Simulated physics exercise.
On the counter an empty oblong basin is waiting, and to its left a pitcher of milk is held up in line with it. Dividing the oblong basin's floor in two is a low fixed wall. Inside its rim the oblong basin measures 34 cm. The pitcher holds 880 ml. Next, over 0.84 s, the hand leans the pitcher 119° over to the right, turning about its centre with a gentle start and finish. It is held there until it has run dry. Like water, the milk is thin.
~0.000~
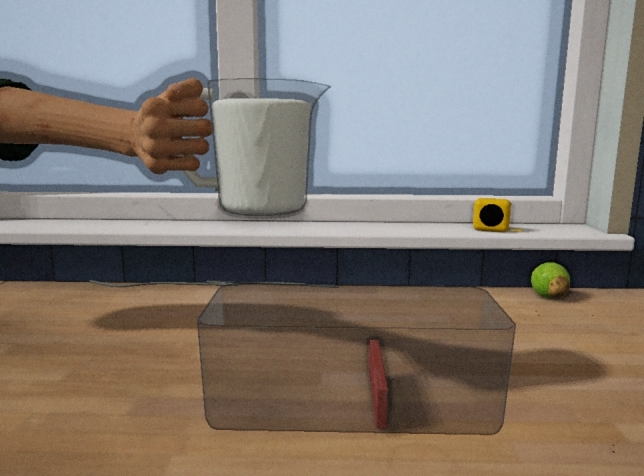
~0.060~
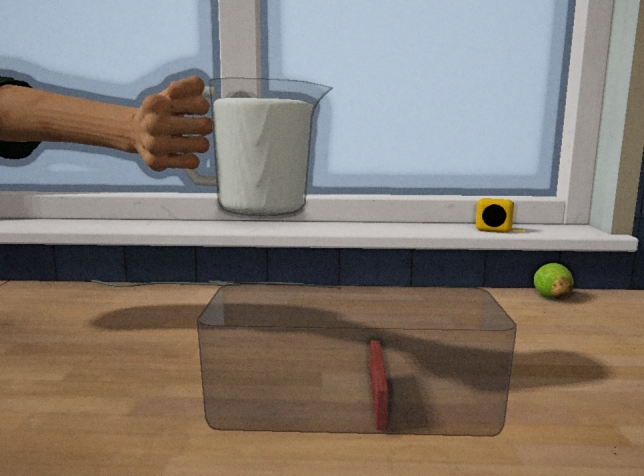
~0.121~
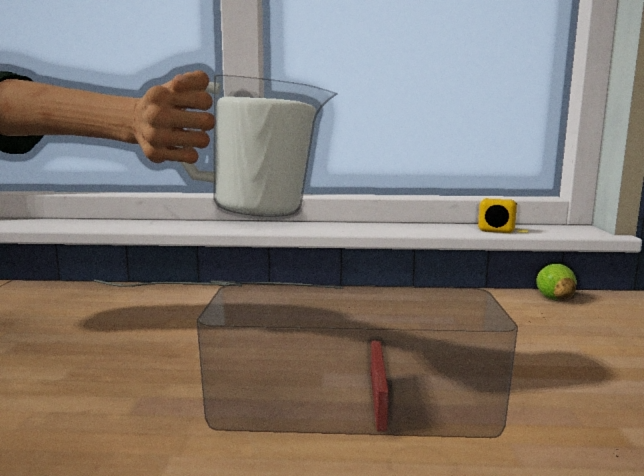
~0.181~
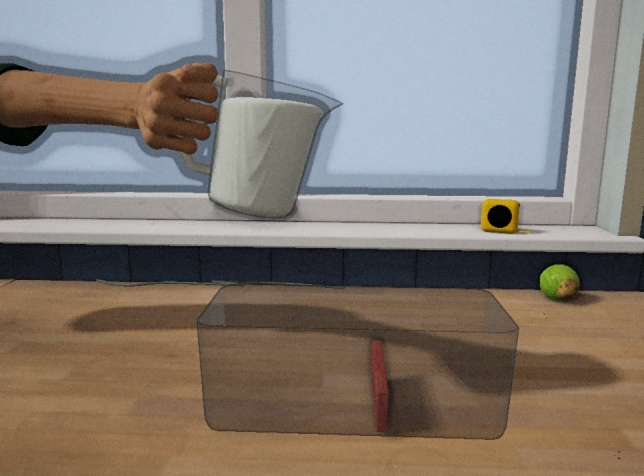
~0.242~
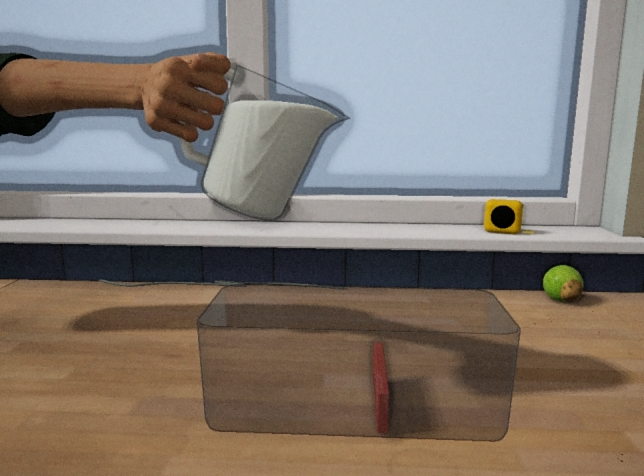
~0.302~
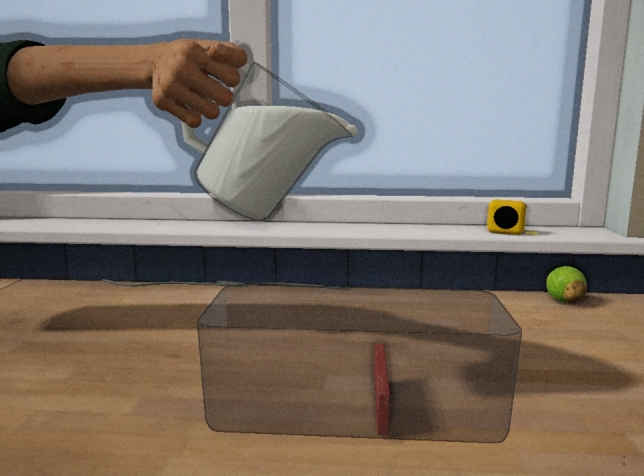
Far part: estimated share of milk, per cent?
58 per cent.
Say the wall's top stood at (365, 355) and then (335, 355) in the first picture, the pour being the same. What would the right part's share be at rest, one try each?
Try 1: 70 %; try 2: 90 %.
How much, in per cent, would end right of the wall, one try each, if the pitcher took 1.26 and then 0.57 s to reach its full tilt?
Try 1: 70 %; try 2: 40 %.
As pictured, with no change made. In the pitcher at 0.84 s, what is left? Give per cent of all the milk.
I'd estimate some 7 per cent.
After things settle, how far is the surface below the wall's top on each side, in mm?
Left 36 mm, right 20 mm.
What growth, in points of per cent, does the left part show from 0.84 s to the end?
It comes to near 18 per cent.
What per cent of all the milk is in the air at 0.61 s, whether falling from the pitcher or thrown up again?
Some 28 % is the figure.
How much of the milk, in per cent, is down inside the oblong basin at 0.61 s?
Roughly 18 per cent.
Then, 0.61 s in, the tilt is 99° and 54 per cent is still to pour, 0 is left of the wall and 18 right of it.
Then, 0.84 s in, the tilt is 119° and 7 per cent is still to pour, 23 is left of the wall and 55 right of it.
Then, 1.08 s in, the tilt is 119° and 0 per cent is still to pour, 39 is left of the wall and 58 right of it.
Then, 1.34 s in, the tilt is 119° and 0 per cent is still to pour, 40 is left of the wall and 58 right of it.
Finally, 40 per cent lies left of the wall, 58 right of it and 2 outside.
